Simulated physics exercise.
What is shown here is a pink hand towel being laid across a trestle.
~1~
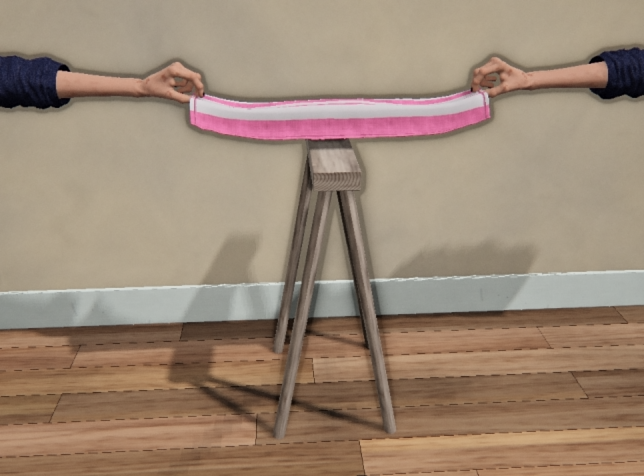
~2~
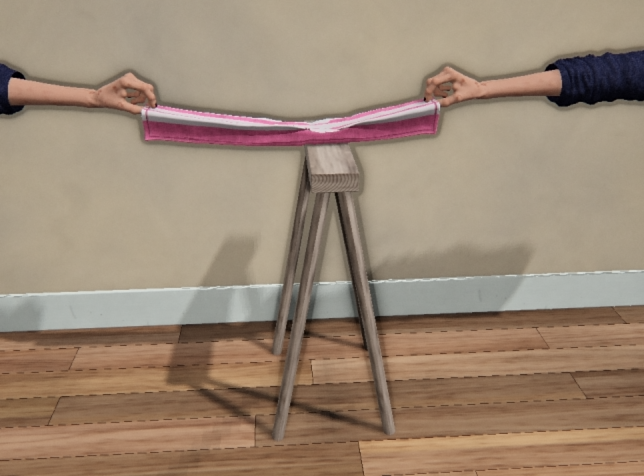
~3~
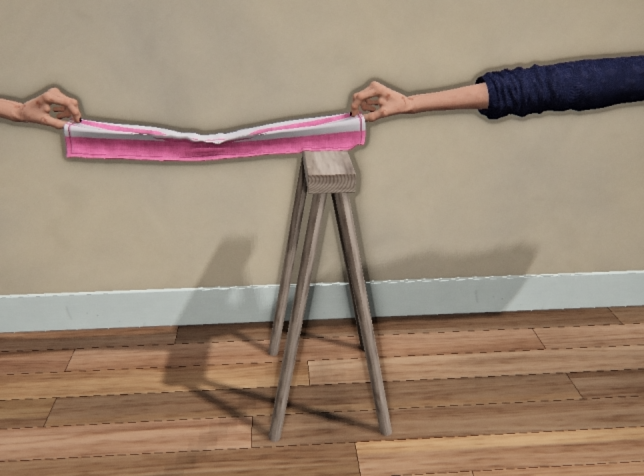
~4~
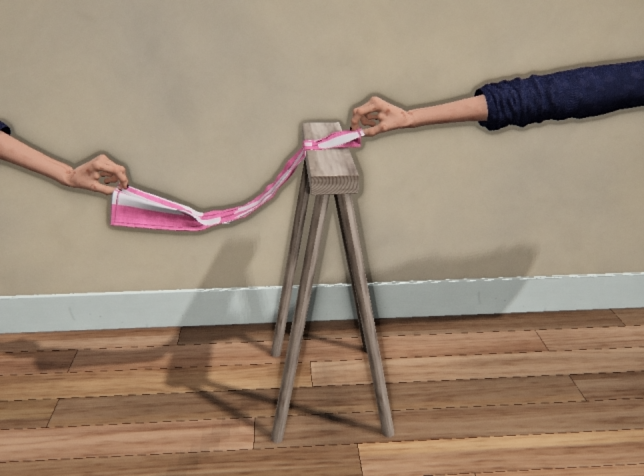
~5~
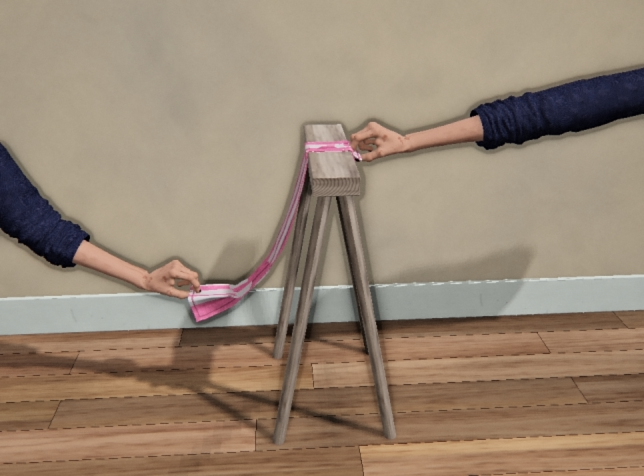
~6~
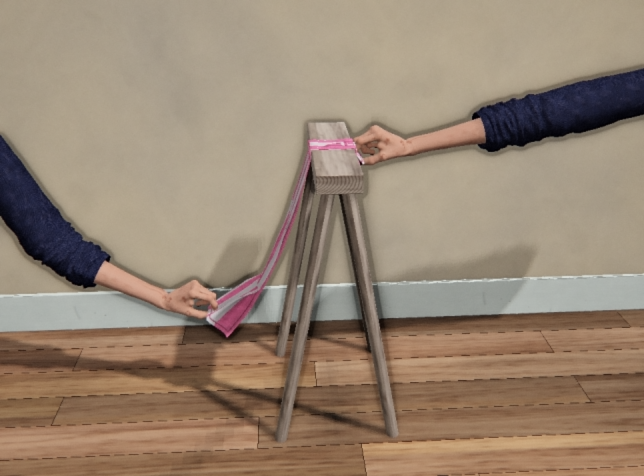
A pink towel, stretched between two hands above a wooden trestle, moved left, then the left hand lowered its end beside the legs while the right hand kept the short end near the top.
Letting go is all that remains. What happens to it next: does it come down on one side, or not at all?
It comes down on the left.
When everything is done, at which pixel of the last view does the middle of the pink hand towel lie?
When everything stops, it lies at (288, 392) in the last picture.
Then, 0.38 s past the final frame, hand towel clear of the top and falling near (285, 319).
Then, 0.66 s past the final frame, hand towel in a heap on the floor near (287, 391).
When it is over, hand towel in a heap on the floor near (287, 392). The pink hand towel drops leftwards.
